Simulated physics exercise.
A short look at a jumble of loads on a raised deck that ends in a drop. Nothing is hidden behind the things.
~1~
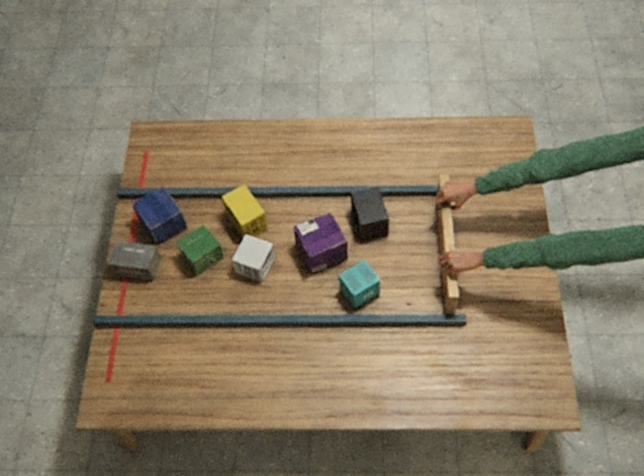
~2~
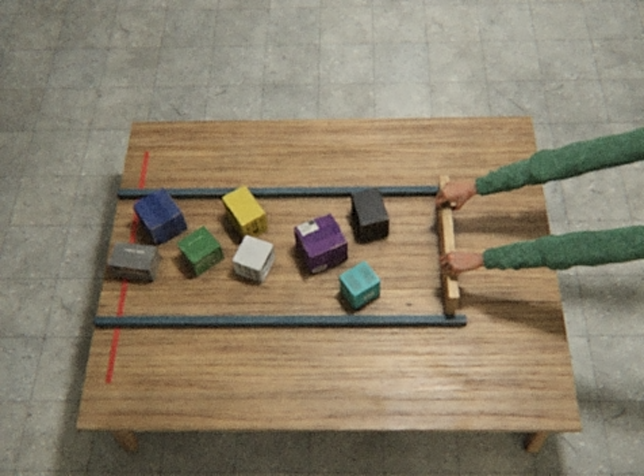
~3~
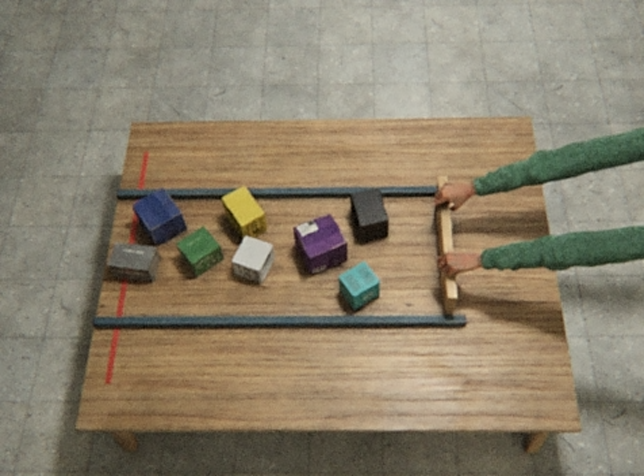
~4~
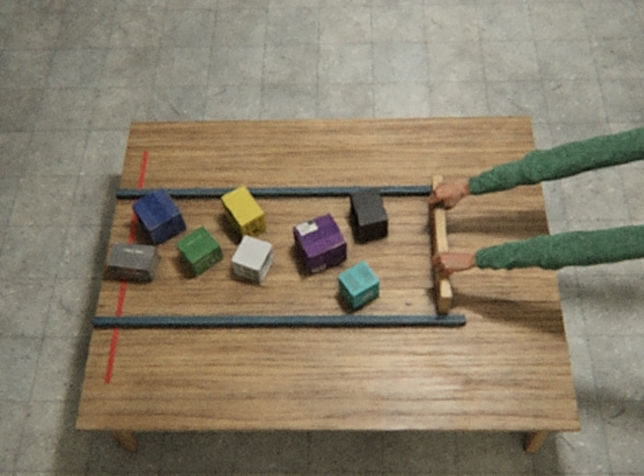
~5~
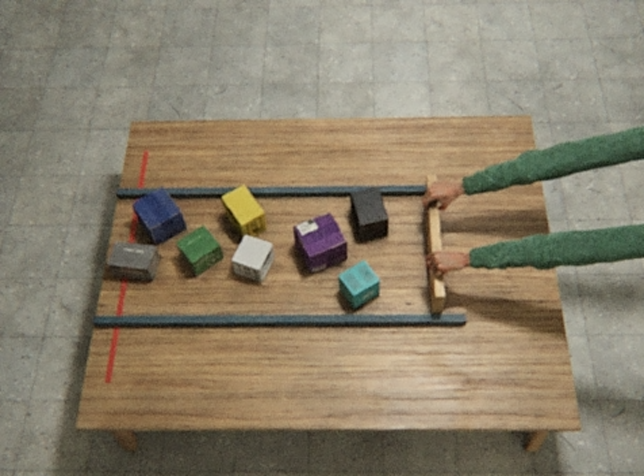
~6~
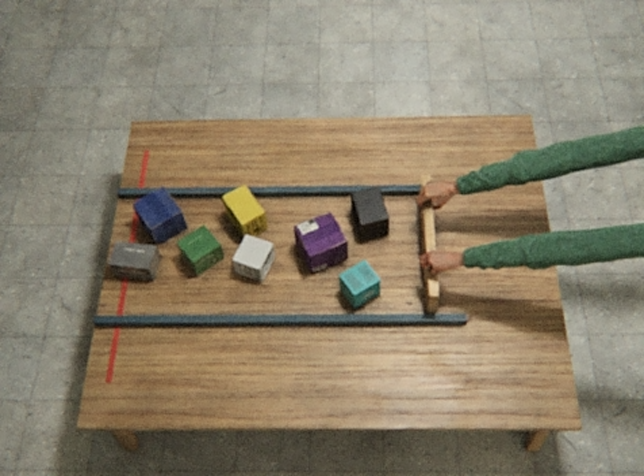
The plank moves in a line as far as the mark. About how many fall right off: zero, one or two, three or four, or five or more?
The number that fall off is five or more.
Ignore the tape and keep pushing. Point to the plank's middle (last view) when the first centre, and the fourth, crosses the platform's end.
At (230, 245) for the first, at (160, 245) for the fourth.
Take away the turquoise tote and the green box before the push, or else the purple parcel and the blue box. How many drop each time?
It would be 4 and 3.
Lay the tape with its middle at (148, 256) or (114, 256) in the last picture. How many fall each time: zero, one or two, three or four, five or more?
Taking them in turn, 5 or more; five or over.
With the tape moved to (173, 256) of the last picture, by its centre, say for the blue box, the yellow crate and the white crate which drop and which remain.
The blue box comes down; the yellow crate stays on; the white crate holds on.
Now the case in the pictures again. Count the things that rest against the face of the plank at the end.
In contact: 3.
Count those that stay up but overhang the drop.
That would be 3.
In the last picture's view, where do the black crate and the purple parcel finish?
About (118, 214), and the other about (104, 258).
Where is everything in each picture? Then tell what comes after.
Grey box (135, 261); blue box (160, 216); green box (200, 250); plank (447, 244); tape (129, 256), in the first frame.
Blue box (160, 217); purple parcel (321, 244), in the second frame.
Green box (200, 251); white crate (254, 260), in the third frame.
Grey box (134, 261); turquoise tote (359, 286), in the fourth frame.
Blue box (160, 216); plank (434, 244), in the fifth frame.
Grey box (135, 261); blue box (160, 216); green box (201, 250); plank (429, 243); tape (129, 256), in the sixth frame.
A little later, none off yet; grey box at rest near (135, 261); blue box at rest near (160, 216); green box at rest near (201, 250).
Next, none off yet; grey box shifted about its own width near (104, 261); blue box shifted a little near (153, 212); green box shifted well along near (142, 248).
When it is over, the number that fall off is five or more; down, white crate, yellow crate, green box, blue box and grey box.
